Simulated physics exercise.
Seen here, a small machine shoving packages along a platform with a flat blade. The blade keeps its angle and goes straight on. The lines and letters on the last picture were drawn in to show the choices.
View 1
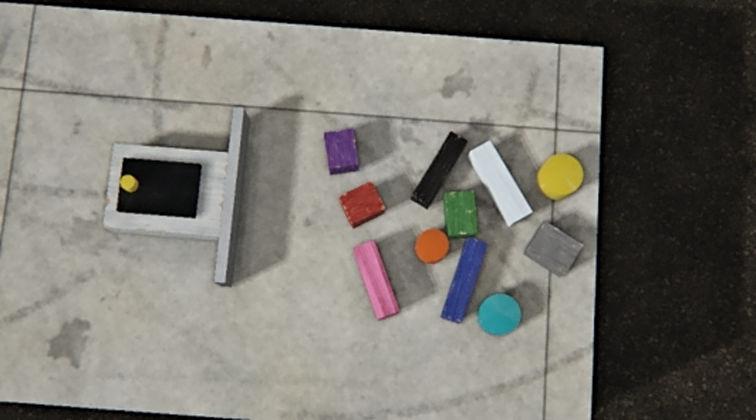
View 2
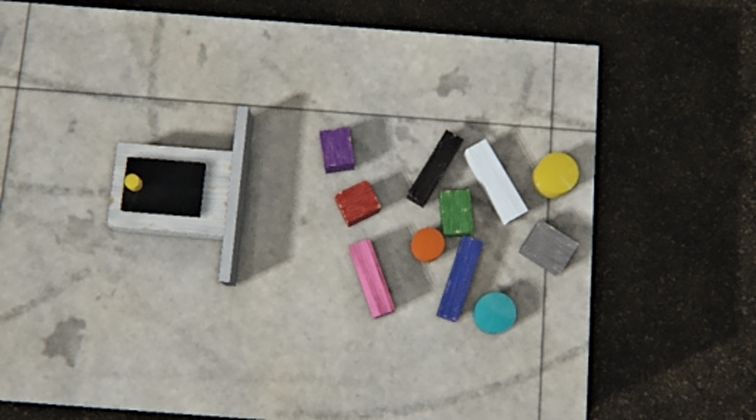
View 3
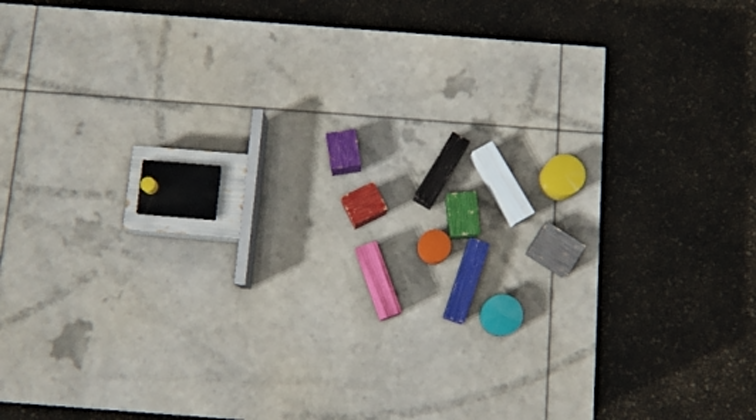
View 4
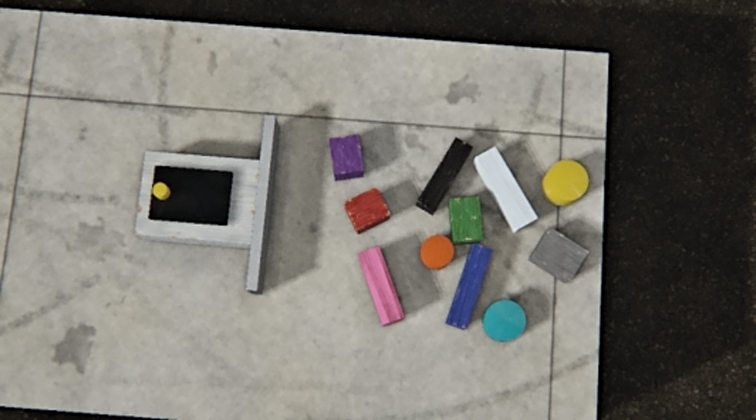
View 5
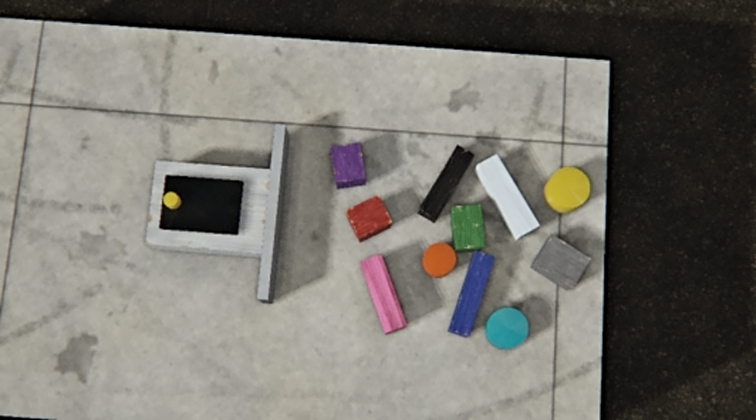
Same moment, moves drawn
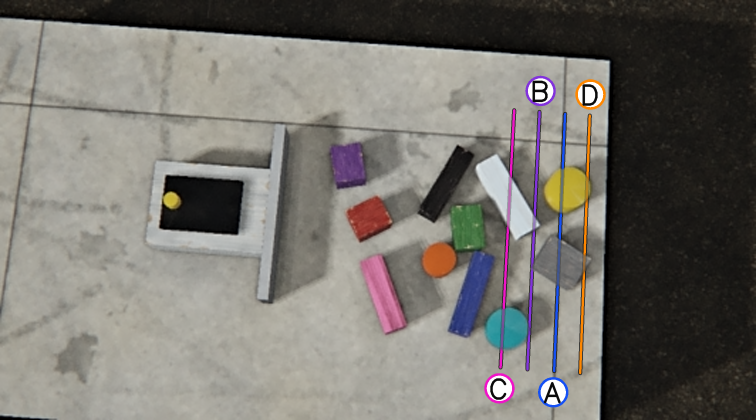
A small pale machine with a flat upright blade creeps right across a grey platform, facing a loose scatter of colourful blocks, bars and round pieces. It keeps edging right, narrowing the gap to the purple and red blocks, while the pieces keep their arrangement and the blade touches none of them.
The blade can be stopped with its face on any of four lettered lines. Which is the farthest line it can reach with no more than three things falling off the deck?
The farthest such stop is B.
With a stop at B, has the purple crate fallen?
By then, no.
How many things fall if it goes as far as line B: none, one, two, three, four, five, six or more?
Three.
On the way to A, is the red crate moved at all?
Yes.
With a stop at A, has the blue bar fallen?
By then, yes.
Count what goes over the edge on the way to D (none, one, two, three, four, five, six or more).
By then, six or more.
On the marked copy, A at (560, 239); B at (534, 237); C at (508, 235); D at (585, 241).
Following B. Soon after the start, robot (303, 212); purple crate (392, 170); pink stick (388, 296).
Later, robot (399, 219); yellow canister (577, 188); grey crate (563, 266).
In the end, robot (472, 225); grey crate over the edge; yellow canister over the edge; three fallen.
As for the rest, A drops five; C is within the limit but short; D drops seven.
